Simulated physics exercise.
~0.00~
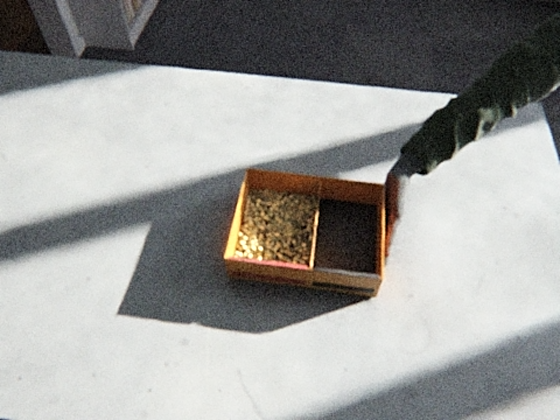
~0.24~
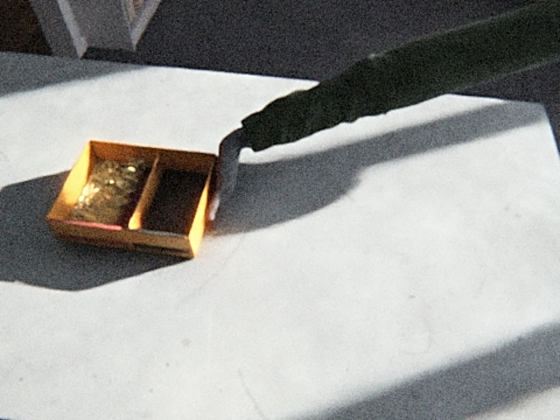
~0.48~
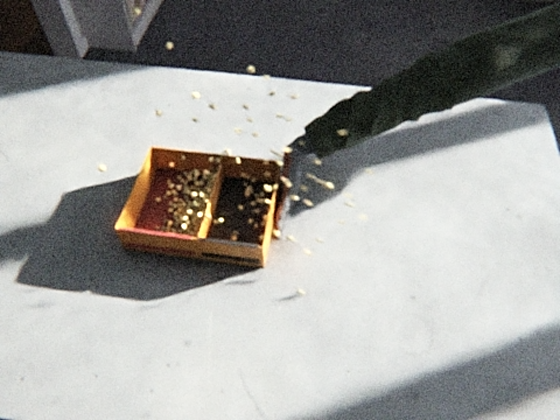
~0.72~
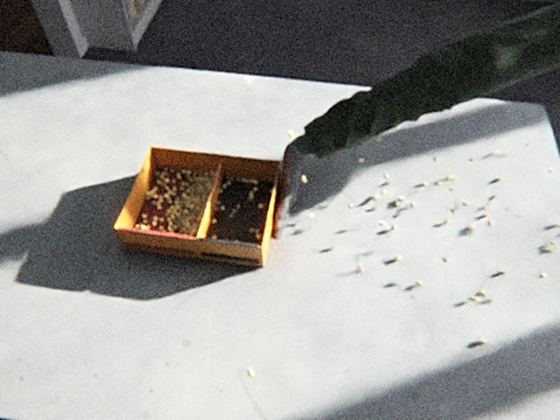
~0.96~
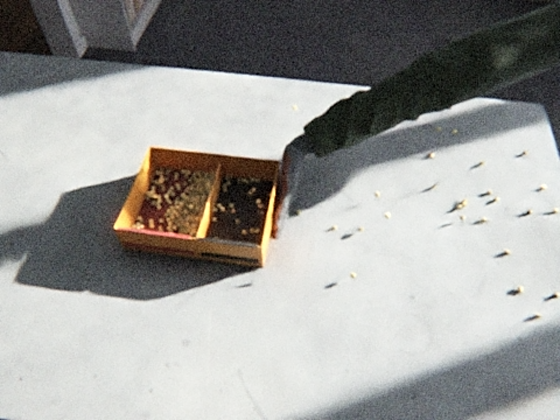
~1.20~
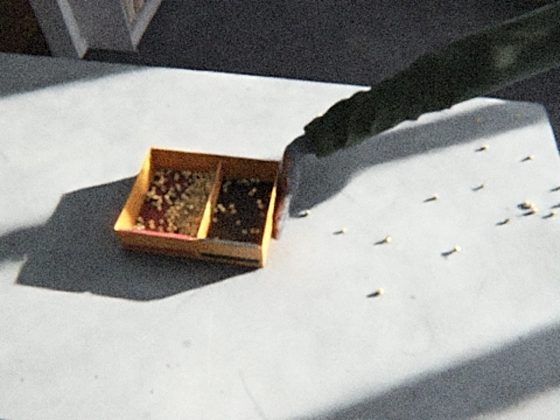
A divided tray of small beans sliding left under a sleeved hand, then jerking right, scattering beans across compartments and the white table.
